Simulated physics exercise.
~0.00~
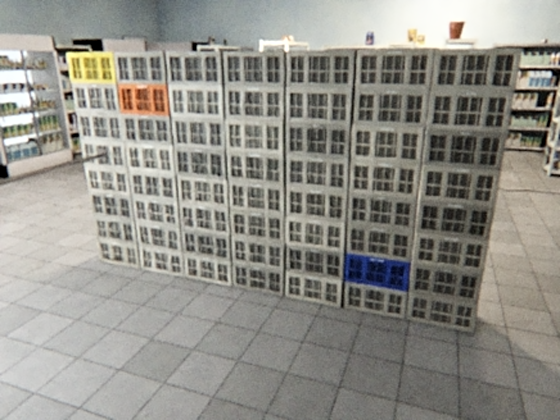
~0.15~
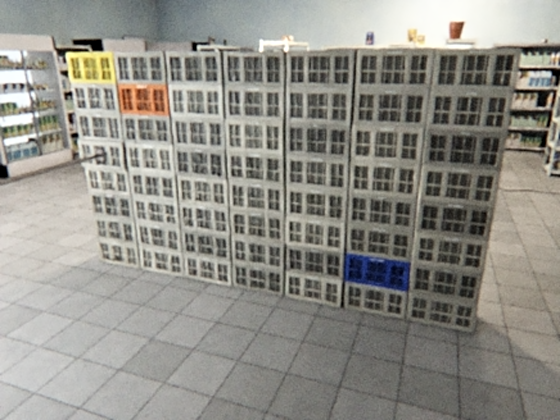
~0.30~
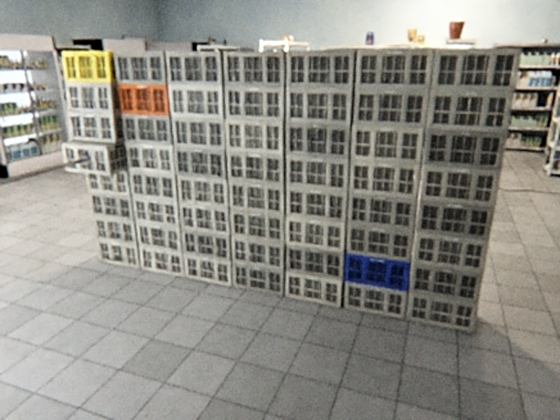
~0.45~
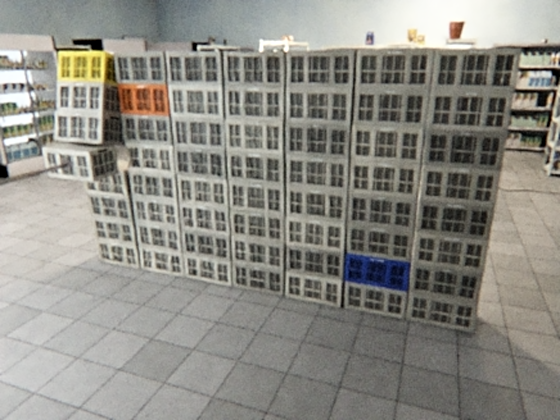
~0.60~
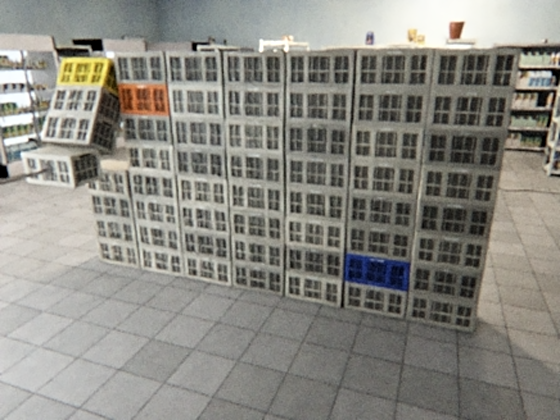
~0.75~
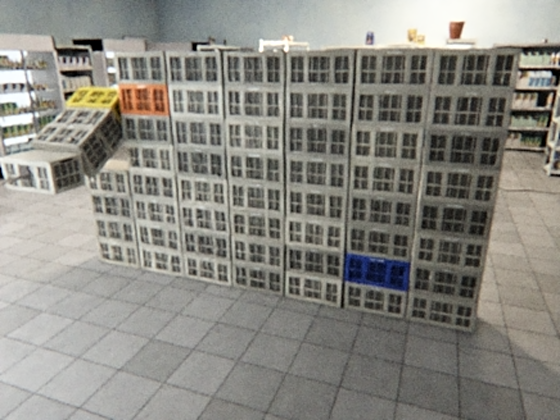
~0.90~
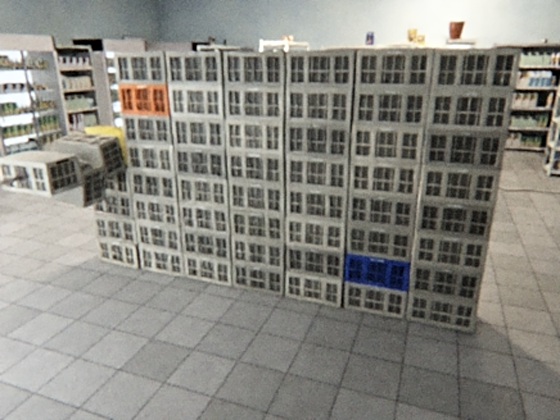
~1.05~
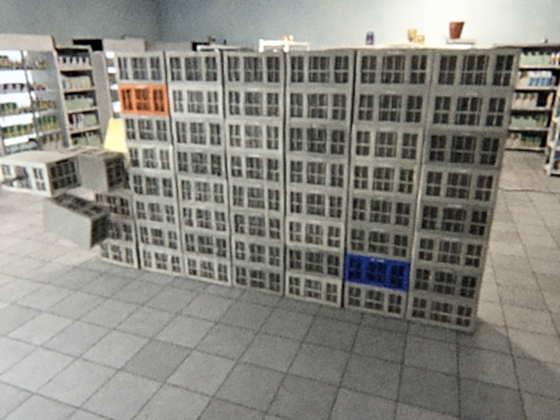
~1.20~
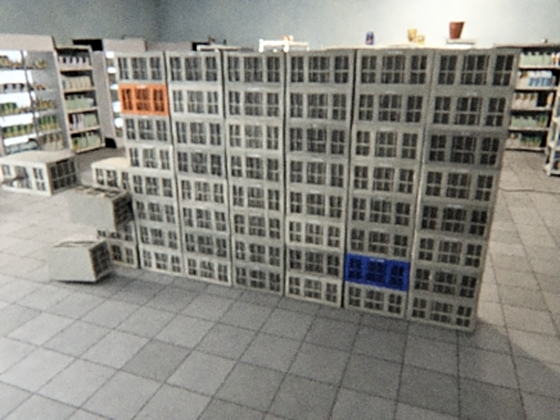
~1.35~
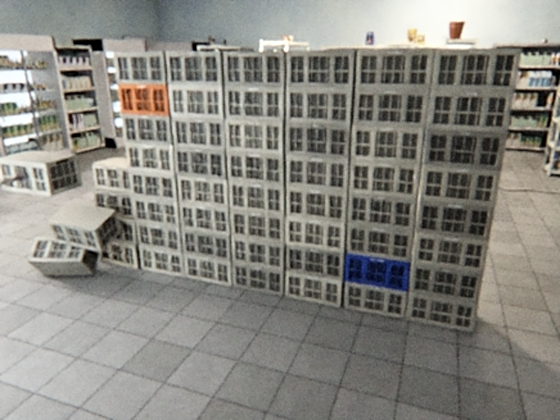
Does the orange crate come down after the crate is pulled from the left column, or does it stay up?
The orange crate stays up, holding its place in the wall while the crates beside it tip and fall.
